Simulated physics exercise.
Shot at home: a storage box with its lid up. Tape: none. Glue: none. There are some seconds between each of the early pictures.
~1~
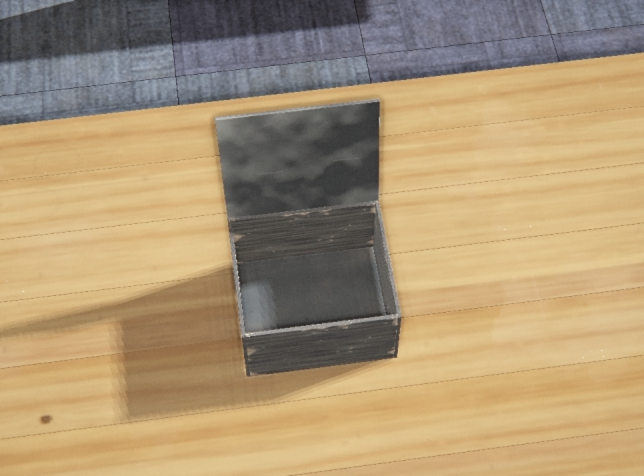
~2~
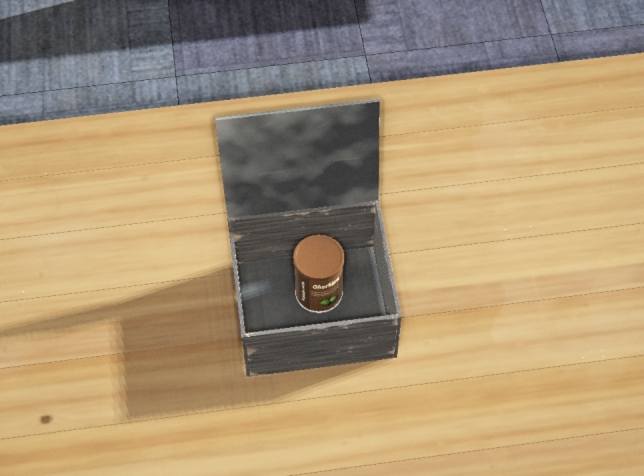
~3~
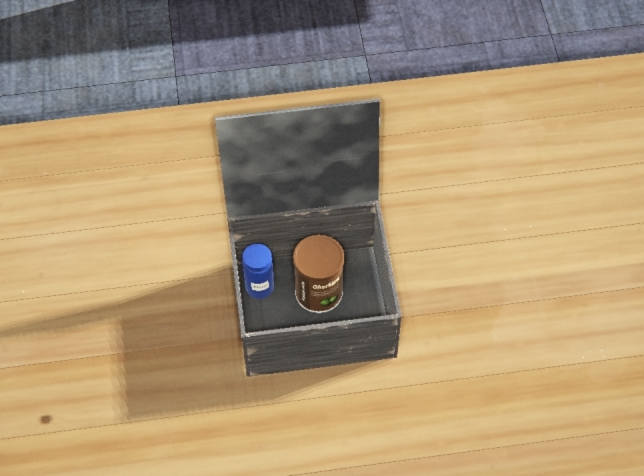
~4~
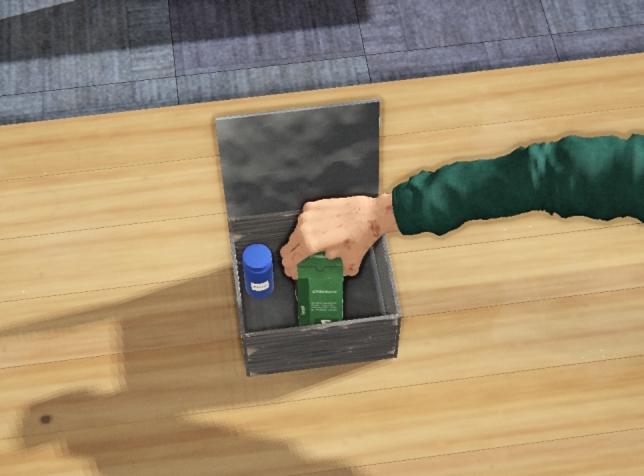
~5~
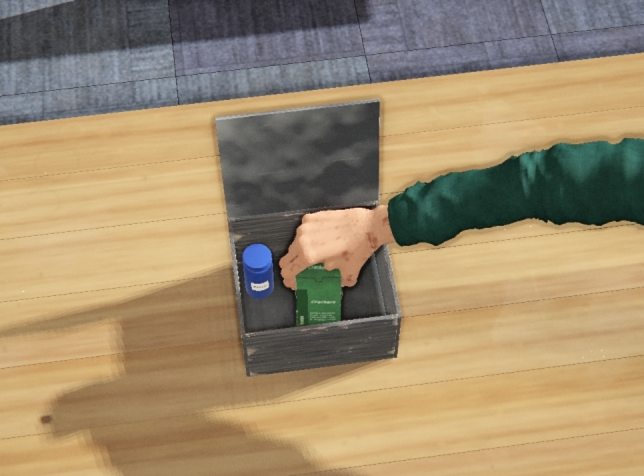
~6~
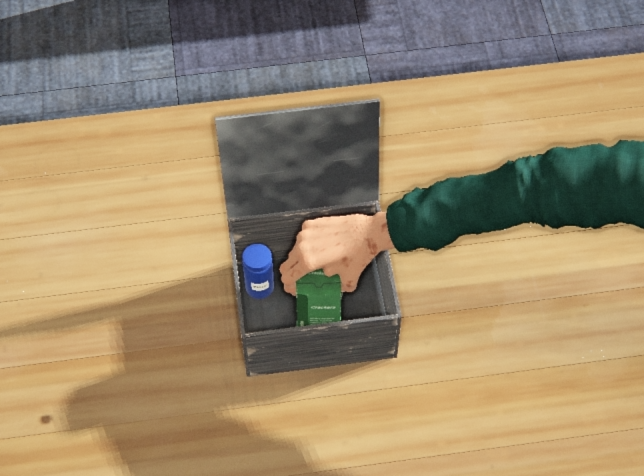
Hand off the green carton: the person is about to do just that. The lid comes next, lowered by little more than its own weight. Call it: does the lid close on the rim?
My call is that it fails to close.
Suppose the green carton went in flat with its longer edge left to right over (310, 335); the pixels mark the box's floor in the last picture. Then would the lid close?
The lid goes all the way down.
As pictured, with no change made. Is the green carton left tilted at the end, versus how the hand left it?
Result: It remains as it was set.
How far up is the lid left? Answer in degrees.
It stays some 25° above the rim.
Then, 1.10 s after the last picture, lid starting down.
Then, 1.60 s after the last picture, lid 60° above the rim.
Then, 2.00 s after the last picture, lid 31° above the rim.
Then, 3.90 s after the last picture, lid 26° above the rim.
At rest, lid 26° above the rim; all 3 in place. Seen from the same camera at the end, green carton near (319, 310).
